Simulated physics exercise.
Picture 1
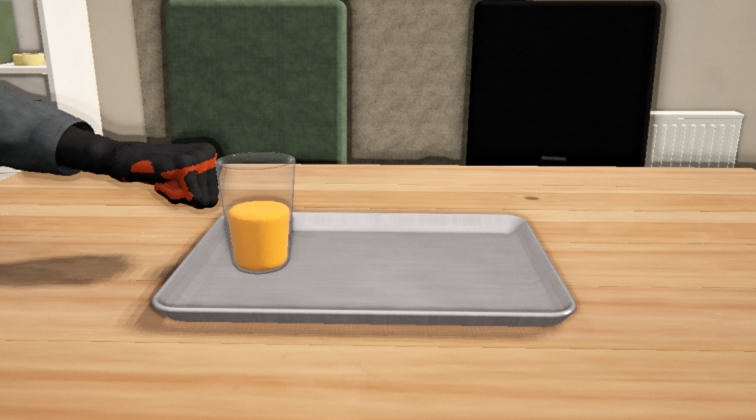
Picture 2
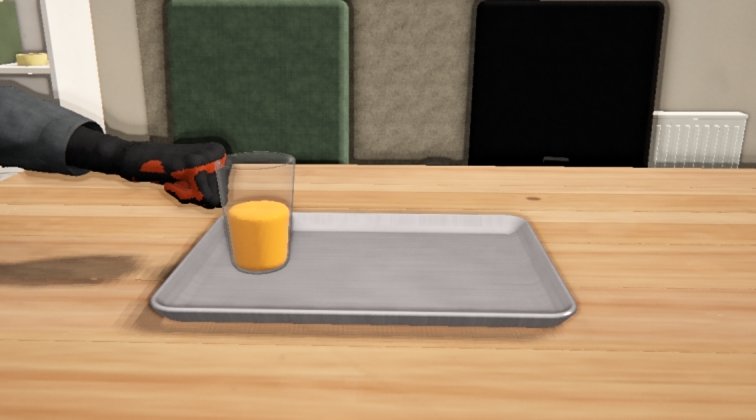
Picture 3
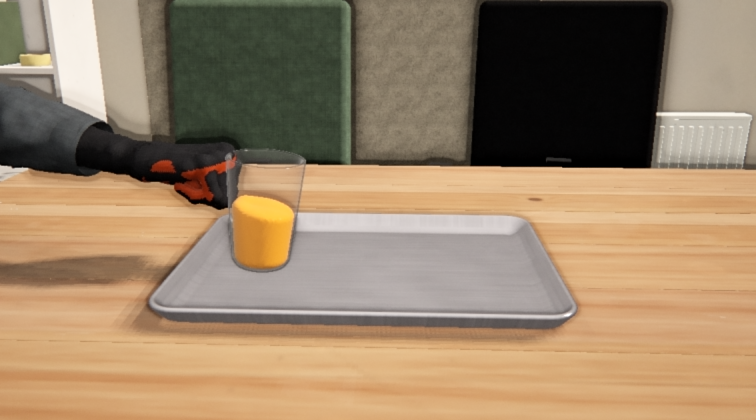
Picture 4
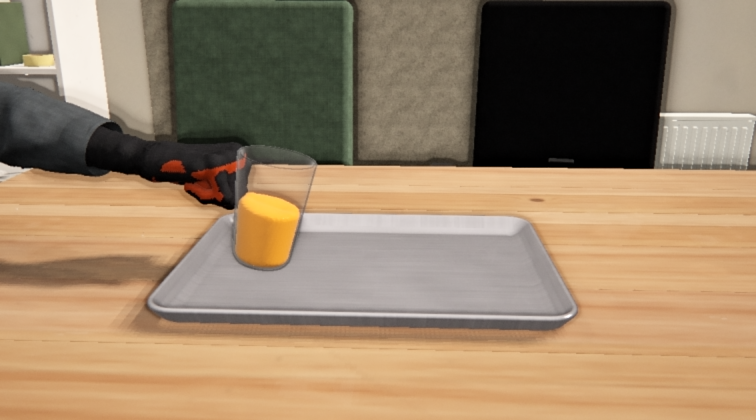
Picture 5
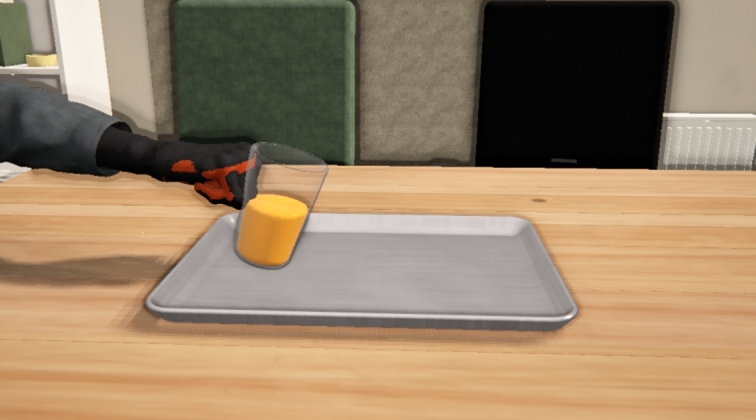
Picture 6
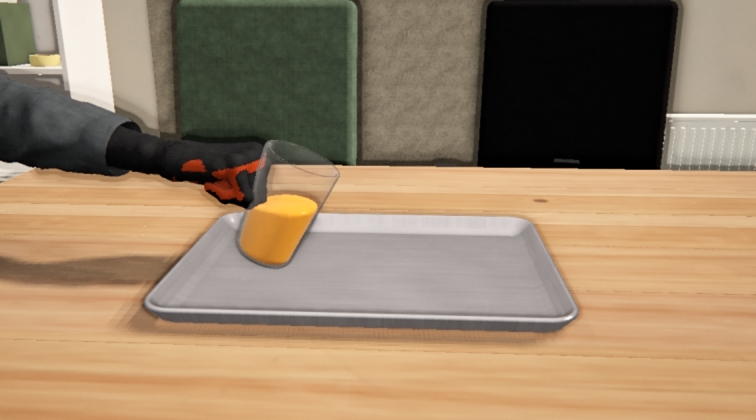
Glass of orange liquid tilting steadily to the right on a grey tray as a black-and-orange gloved hand pushes it from the left.
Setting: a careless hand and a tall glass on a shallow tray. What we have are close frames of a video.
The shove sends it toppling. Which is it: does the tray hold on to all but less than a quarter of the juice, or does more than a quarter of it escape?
I expect the tray will not manage to keep three quarters.
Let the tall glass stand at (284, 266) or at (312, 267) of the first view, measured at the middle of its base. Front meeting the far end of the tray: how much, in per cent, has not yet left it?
First about 60, then 65 per cent.
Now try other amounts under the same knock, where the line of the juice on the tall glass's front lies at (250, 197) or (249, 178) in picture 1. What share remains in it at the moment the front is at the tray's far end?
55 and 55 per cent.
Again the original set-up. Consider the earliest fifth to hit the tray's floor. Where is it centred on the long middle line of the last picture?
Impact centre, mid-line: Approx. (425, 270).
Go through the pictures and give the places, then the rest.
In the first frame, tilt 0°; right rim (293, 163); surface from (229, 208) to (290, 209); the tray's far rim is at (546, 257); the tray is clear ahead.
In the second frame, tilt 0°; right rim (293, 163); surface from (229, 208) to (289, 209).
In the third frame, tilt 6°; right rim (303, 164); surface from (236, 200) to (294, 212).
In the fourth frame, tilt 12°; right rim (314, 167); surface from (242, 195) to (299, 211).
In the fifth frame, tilt 18°; right rim (326, 171); surface from (246, 199) to (308, 207).
In the sixth frame, tilt 25°; right rim (337, 176); surface from (250, 207) to (318, 204).
A moment on, the tall glass is falling and 100 per cent is in the glass, 0 on the tray and 0 above or beyond its rim.
Next, the tall glass lies on its side and 84 per cent is in the glass, 8 on the tray and 8 above or beyond its rim.
Then the tall glass lies on its side and 42 per cent is in the glass, 54 on the tray and 4 above or beyond its rim.
Later the tall glass lies on its side and 21 per cent is in the glass, 41 on the tray and 38 above or beyond its rim.
Finally, 62 per cent is held by tray and glass, 38 is off the tray.
